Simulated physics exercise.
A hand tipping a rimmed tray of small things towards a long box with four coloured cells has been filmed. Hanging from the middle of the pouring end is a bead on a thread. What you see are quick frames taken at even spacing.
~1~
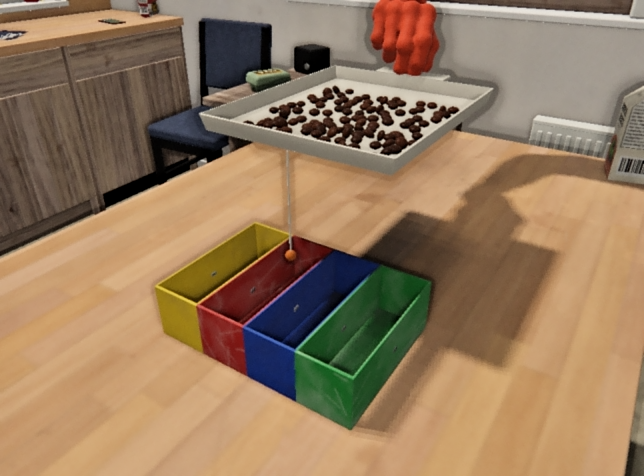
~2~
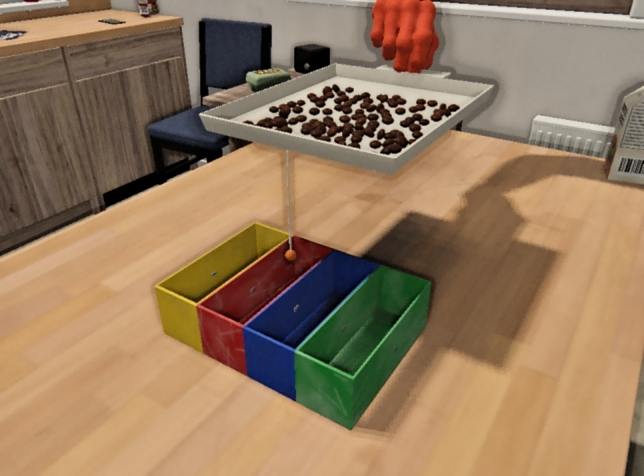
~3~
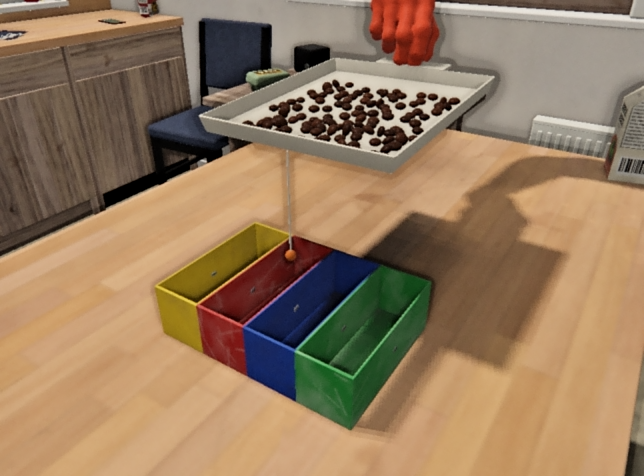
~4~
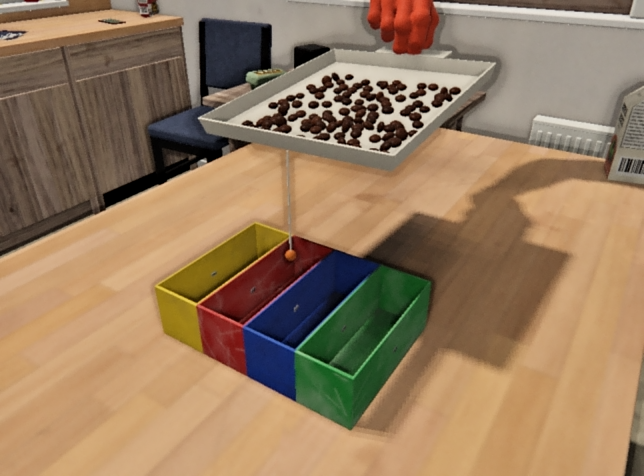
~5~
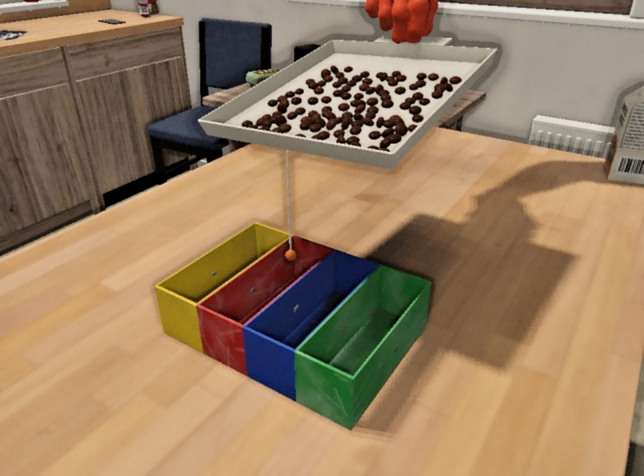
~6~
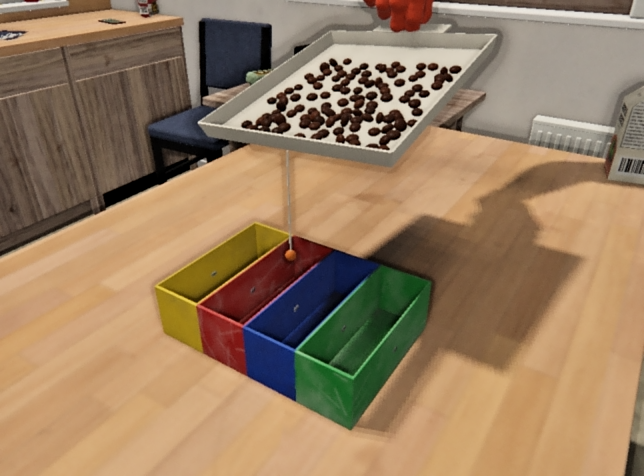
A red hand gradually tilts a tray of small brown pieces above four coloured compartments.
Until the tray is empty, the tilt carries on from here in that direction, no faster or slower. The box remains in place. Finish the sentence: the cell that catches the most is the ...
... Yellow cell.
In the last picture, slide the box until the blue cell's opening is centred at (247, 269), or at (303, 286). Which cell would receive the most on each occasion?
Try one goes to the red one; try two goes to the cell in yellow.
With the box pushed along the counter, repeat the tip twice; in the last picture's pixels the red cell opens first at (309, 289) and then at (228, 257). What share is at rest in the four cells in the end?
Try 1: Some 40 %; try 2: Some 100 %.
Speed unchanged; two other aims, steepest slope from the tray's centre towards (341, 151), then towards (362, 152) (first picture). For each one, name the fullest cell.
Try 1 - the cell in green / try 2 - green.
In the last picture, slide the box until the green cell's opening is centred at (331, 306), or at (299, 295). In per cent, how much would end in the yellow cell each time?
First position: Some 50 %; second position: Some 10 %.
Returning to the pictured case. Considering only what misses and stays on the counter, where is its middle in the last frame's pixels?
It's centred close to pixel (171, 276).
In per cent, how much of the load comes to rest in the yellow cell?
Some 40 per cent.
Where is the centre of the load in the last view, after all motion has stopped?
The centre comes to rest near (226, 308).
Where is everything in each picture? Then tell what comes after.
The first frame shows corners of the pouring end at (205, 113) and (393, 156), level; middle of the load at (345, 120), flat chocolate drops; bead on its thread at (291, 255); yellow cell at (179, 315); red cell at (222, 336); blue cell at (270, 359); green cell at (324, 386).
The second frame shows corners of the pouring end at (205, 114) and (393, 155), level; middle of the load at (345, 119).
The third frame shows corners of the pouring end at (205, 115) and (392, 154), tipped barely, lowest at the left corner; middle of the load at (345, 116).
The fourth frame shows corners of the pouring end at (204, 117) and (391, 152), tipped a little, lowest at the left corner; middle of the load at (344, 112).
The fifth frame shows corners of the pouring end at (204, 119) and (390, 151), tipped a little, lowest at the left corner; middle of the load at (344, 107).
The sixth frame shows corners of the pouring end at (203, 121) and (389, 149), tipped a little, lowest at the left corner; middle of the load at (343, 103); yellow cell at (179, 315); red cell at (222, 336); blue cell at (270, 359); green cell at (324, 386).
Soon, tray tipped steeply; nearly all on the tray; a stray few falling or outside the box.
A while on, tray tipped right over; about half on the tray; a small part in the yellow cell; a small part in the red cell; a small part in the blue cell; about a quarter falling or outside the box.
Towards the end, tray tipped past a quarter turn; about a third in the yellow cell; about a quarter in the red cell; a small part in the blue cell; about a quarter falling or outside the box.
Finally, tray tipped past a quarter turn; about a third in the yellow cell; about a quarter in the red cell; a small part in the blue cell; none in the green cell; about a quarter outside the box.
